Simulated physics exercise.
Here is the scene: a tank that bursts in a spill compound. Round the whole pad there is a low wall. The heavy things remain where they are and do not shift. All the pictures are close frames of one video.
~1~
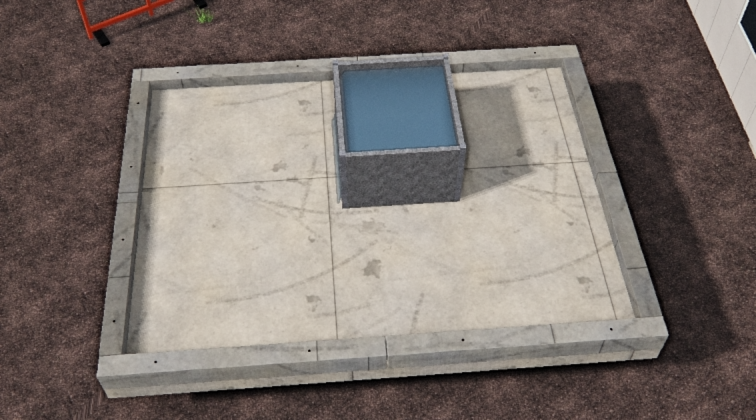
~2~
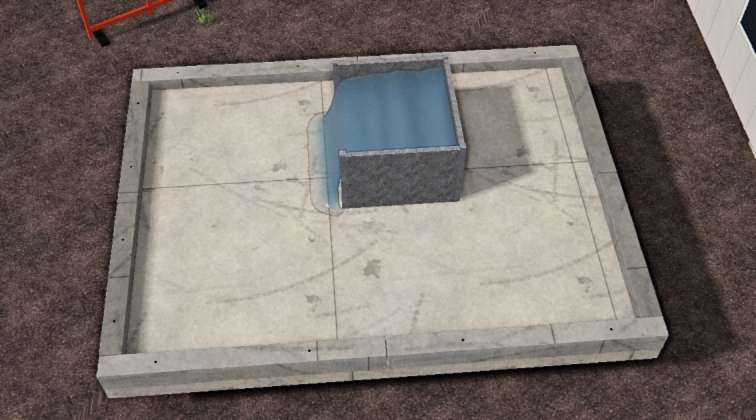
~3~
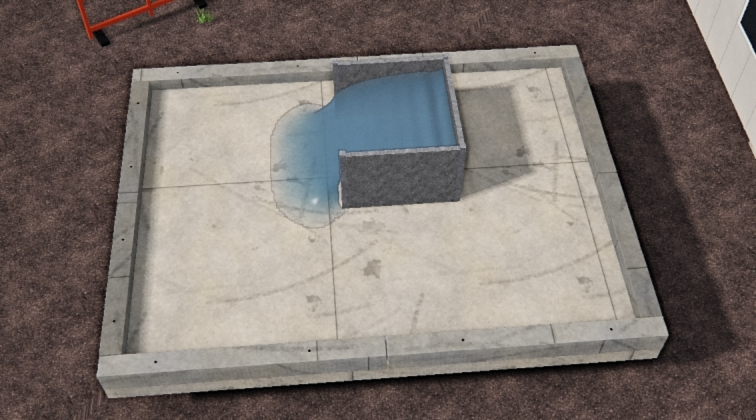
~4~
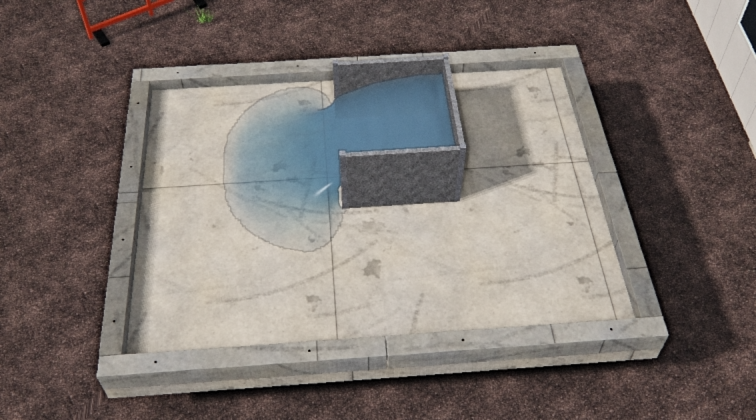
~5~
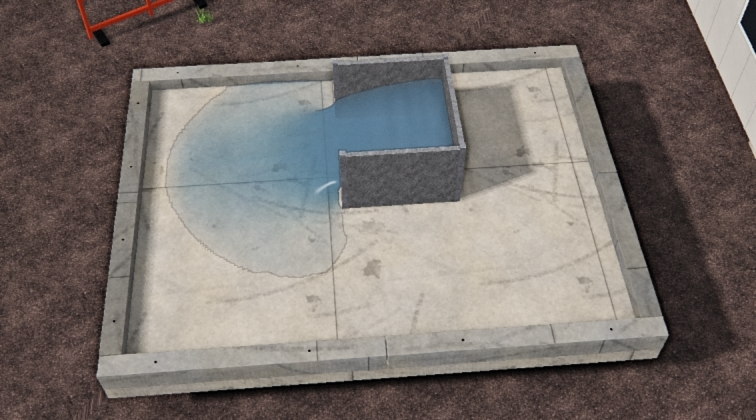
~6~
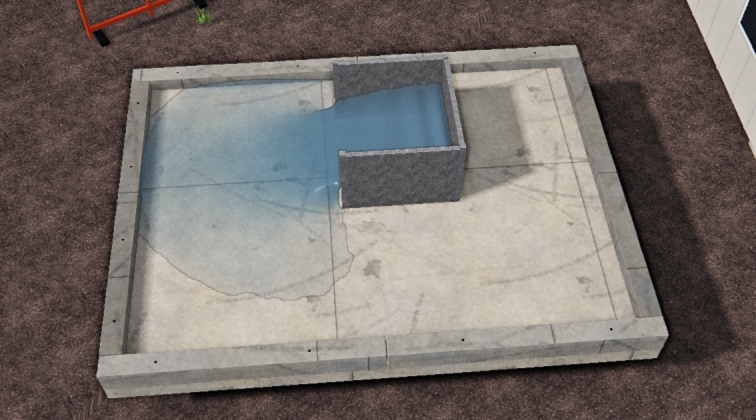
The video shows a gray open-topped tank of blue water standing on a low-walled concrete pad; its left side opens and water pours out, spreading leftward and toward the viewer in a widening, thinning sheet across the pad.
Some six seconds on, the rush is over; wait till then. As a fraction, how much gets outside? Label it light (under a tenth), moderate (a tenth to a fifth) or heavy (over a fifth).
Heavy.
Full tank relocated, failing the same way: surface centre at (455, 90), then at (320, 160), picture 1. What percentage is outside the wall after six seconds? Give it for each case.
About 22 per cent for the first and about 36 per cent for the second.
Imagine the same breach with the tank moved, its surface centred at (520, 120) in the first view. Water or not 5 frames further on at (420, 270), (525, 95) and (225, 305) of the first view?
First drenched, then left untouched, and last drenched.
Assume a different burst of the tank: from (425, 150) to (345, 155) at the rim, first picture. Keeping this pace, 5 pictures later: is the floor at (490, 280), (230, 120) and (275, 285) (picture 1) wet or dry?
First point swamped, second point bare, third point swamped.
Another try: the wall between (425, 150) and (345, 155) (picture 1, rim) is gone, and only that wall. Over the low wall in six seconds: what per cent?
Estimate: Some 20 in a hundred.
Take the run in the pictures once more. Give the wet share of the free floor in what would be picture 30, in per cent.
My estimate is near 70 per cent.
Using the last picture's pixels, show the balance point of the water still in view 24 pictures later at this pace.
It is around (267, 204).
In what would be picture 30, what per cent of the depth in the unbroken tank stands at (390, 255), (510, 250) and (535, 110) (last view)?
About 4, 0 and 0 per cent.
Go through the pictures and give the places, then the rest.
The first frame shows the tank at (396, 109) is whole and still.
In the second frame, water pours out at (343, 141) and has run to (338, 211).
In the third frame, water pours out at (343, 145) and has run to (307, 221).
In the fourth frame, the front is at (245, 217), out from the gap at (343, 147).
In the fifth frame, water pours out at (343, 148) and has run to (175, 189).
In the sixth frame, water pours out at (343, 149) and has run to (141, 223).
A moment on, water covers 35 % of the floor; the low wall has let 0 % over.
Next, water covers 40 % of the floor; the low wall has let 4 % over.
Then, water covers 40 % of the floor; the low wall has let 21 % over.
Later, water covers 60 % of the floor; the low wall has let 24 % over.
In the end, water covers 75 % of the floor; the low wall has let 25 % over.
